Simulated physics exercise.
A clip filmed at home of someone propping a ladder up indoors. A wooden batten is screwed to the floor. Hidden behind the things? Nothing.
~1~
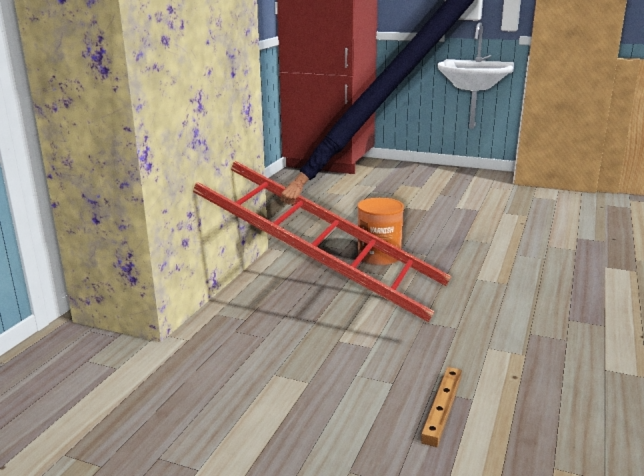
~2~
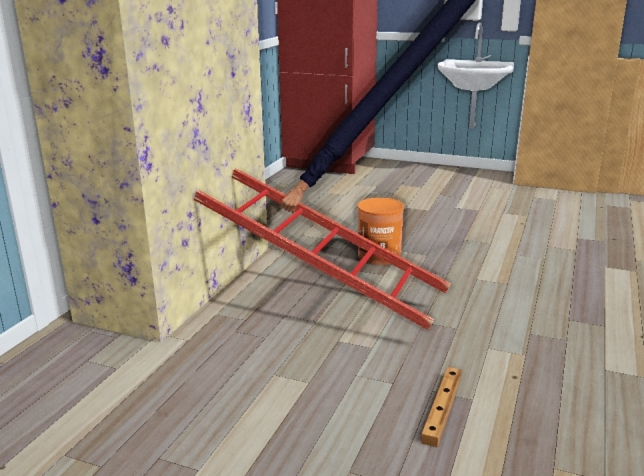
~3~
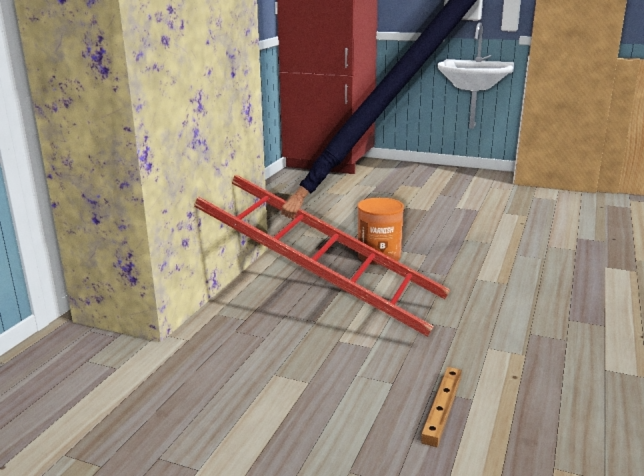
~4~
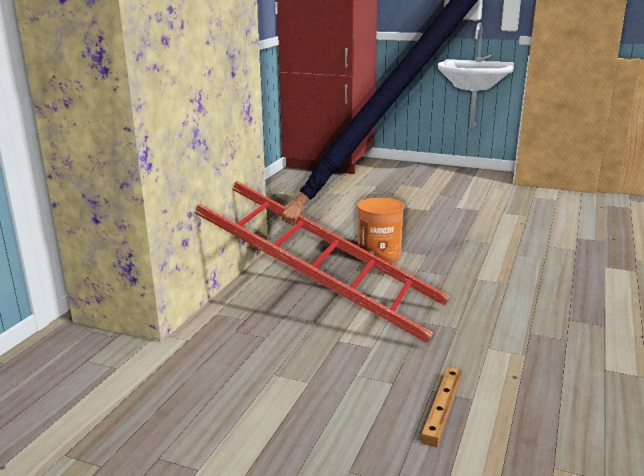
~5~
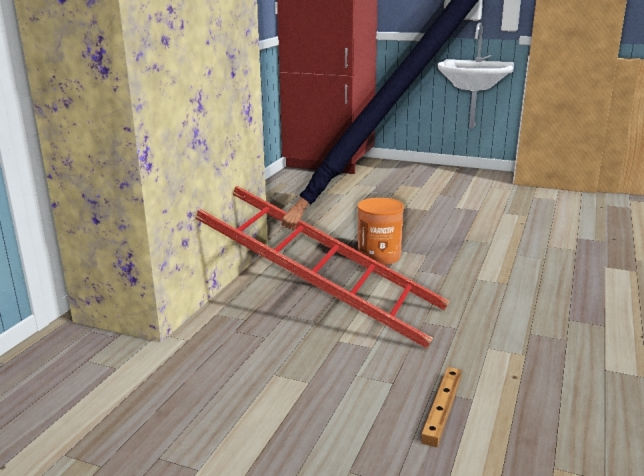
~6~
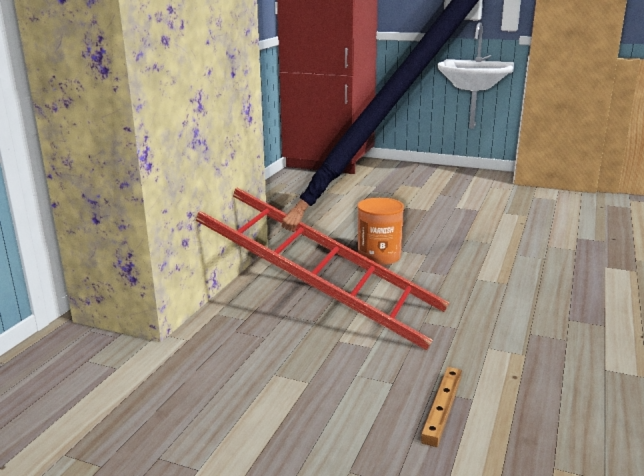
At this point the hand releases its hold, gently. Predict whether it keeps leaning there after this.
It slips down.
Then, 0.30 s on from there, red ladder turned 13° from its first pose near (331, 289).
In the end, the red ladder slides out and falls, near (333, 306); the other things unmoved.
